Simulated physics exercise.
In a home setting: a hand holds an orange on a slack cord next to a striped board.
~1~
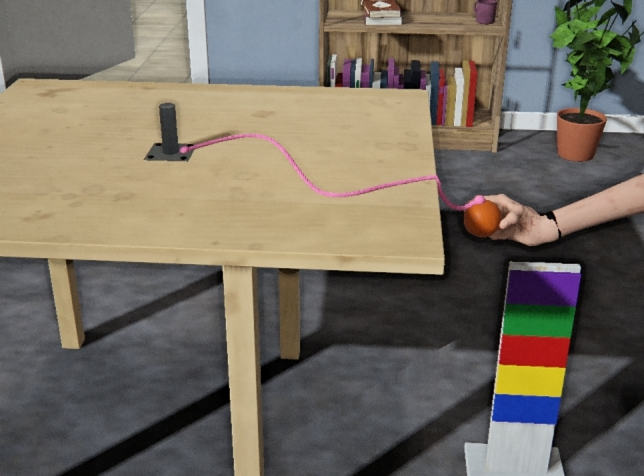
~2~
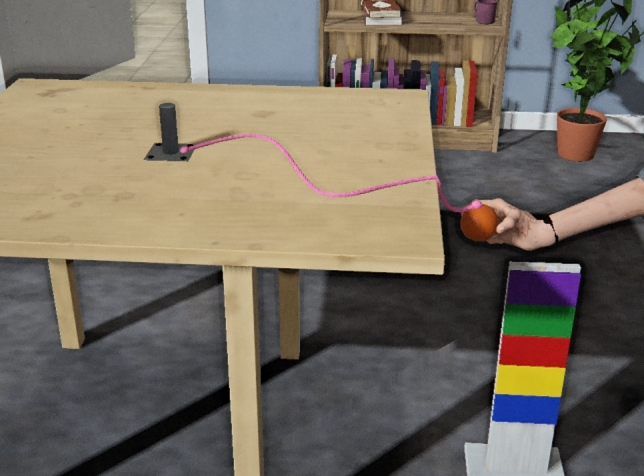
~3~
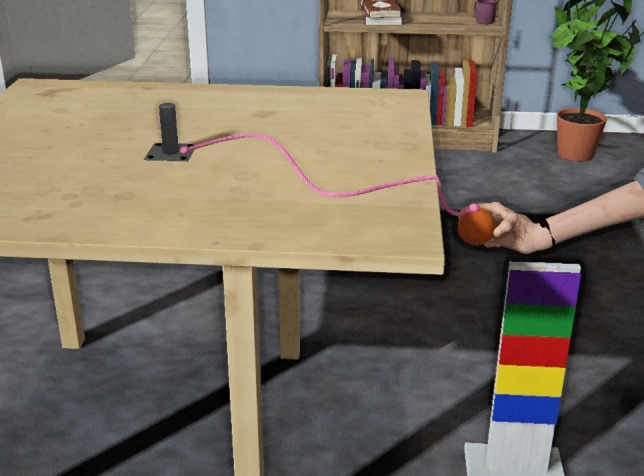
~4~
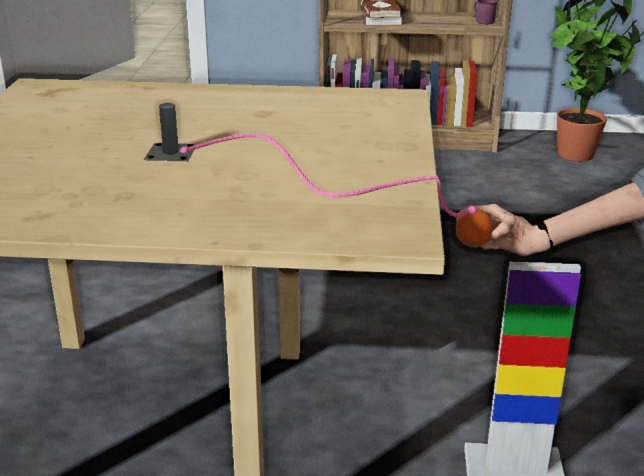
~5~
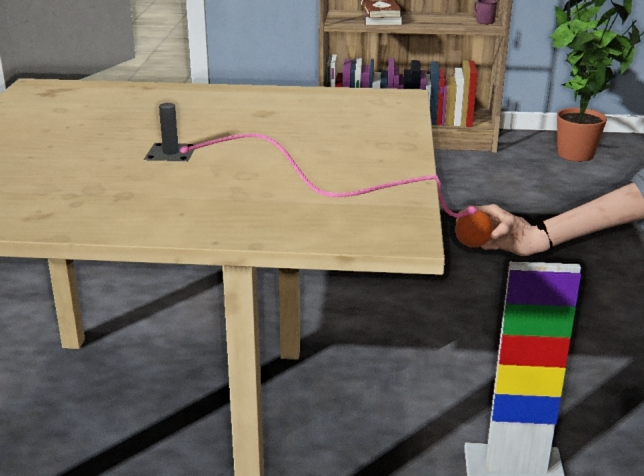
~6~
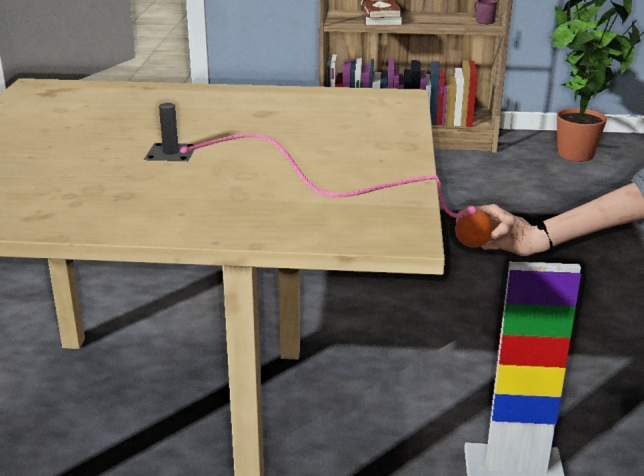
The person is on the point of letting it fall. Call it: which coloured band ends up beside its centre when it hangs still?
Red, beside its centre.
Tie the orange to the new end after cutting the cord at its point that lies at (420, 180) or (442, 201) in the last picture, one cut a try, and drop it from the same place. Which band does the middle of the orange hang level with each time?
Taking them in turn, you'd get purple, then green.
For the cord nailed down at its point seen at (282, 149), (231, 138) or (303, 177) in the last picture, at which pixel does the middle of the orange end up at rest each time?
(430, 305), (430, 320) and (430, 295).
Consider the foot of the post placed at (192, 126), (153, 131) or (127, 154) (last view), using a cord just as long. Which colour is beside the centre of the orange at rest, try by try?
Red; green; green.
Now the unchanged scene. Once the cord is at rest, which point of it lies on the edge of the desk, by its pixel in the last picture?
It lies at about (331, 195).
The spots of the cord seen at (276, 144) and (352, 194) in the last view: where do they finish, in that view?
End: (298, 157) and then (435, 185).
Early on, orange near (435, 318); level with green.
Midway, orange near (422, 328); level with red.
Finally, orange near (427, 333); level with red. The red one.
